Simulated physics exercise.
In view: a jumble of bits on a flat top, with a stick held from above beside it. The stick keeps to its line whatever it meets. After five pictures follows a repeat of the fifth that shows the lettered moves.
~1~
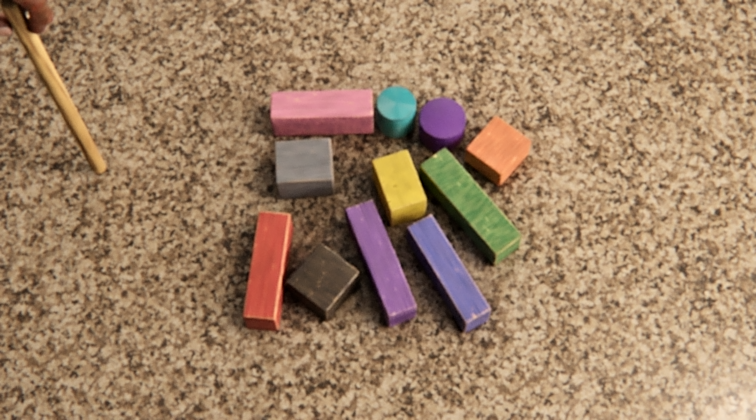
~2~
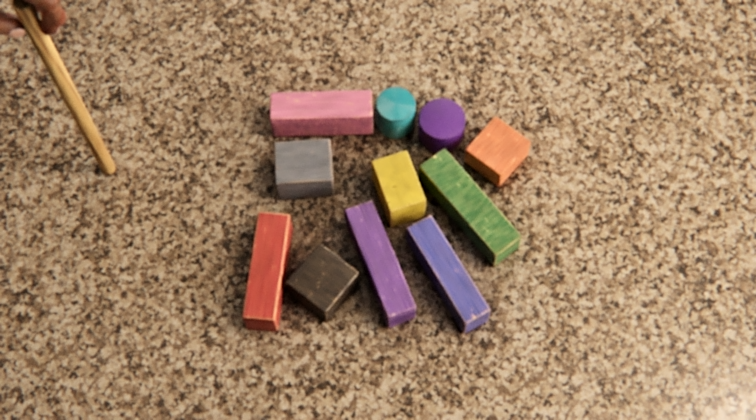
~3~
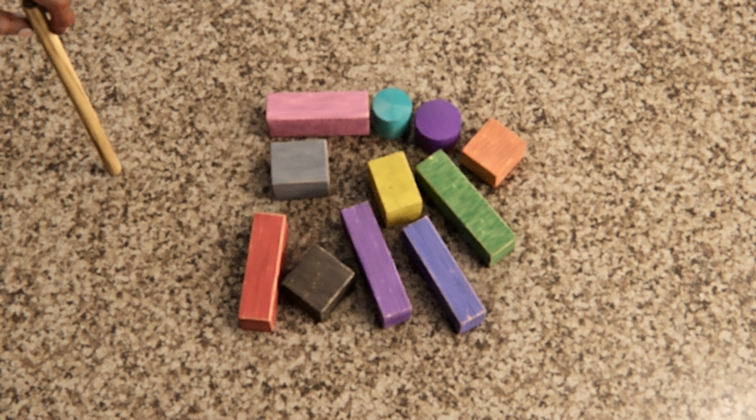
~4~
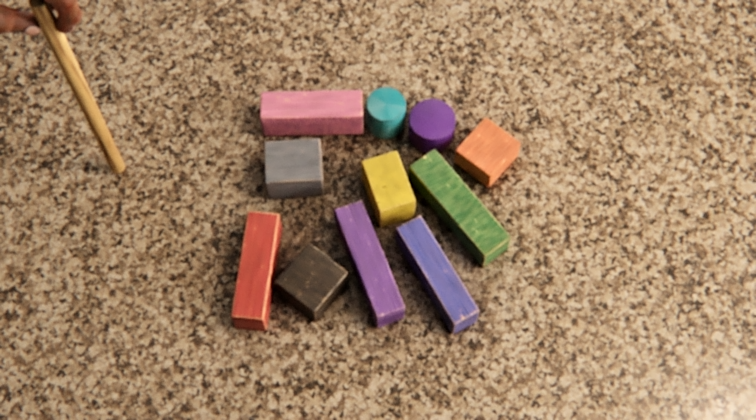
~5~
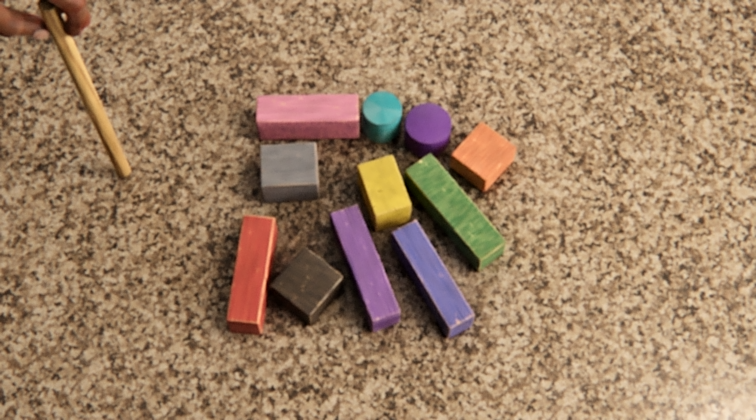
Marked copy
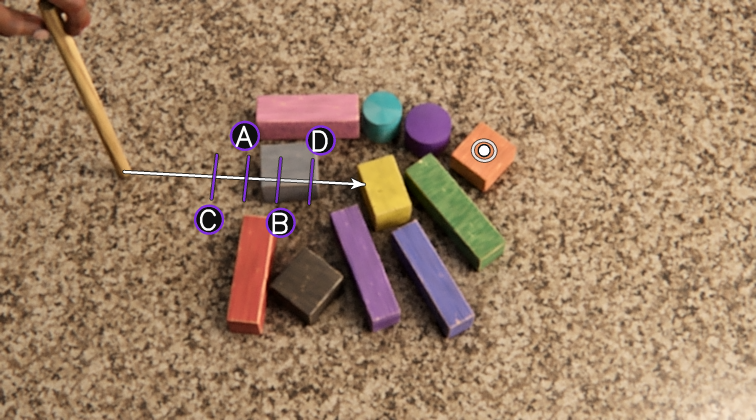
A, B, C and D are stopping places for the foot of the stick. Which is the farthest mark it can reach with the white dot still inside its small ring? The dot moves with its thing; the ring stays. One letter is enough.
Stop at D.
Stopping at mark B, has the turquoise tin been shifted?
No.
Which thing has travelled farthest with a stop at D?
The grey block.
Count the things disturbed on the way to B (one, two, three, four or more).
One.
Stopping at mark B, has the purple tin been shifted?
By then, no.
On the marked copy, A at (246, 179); B at (279, 180); C at (214, 177); D at (311, 182); the arrow from (124, 172) to (364, 184); the white dot at (484, 150).
Following D. Soon after the start, foot of the stick (194, 176).
Later, foot of the stick (262, 180); grey block (296, 173).
In the end, foot of the stick (311, 183); grey block (346, 175); yellow block (395, 193); the dot is still in its ring.
As for the rest, A keeps the dot in but is short; B keeps the dot in but is short; C keeps the dot in but is short.
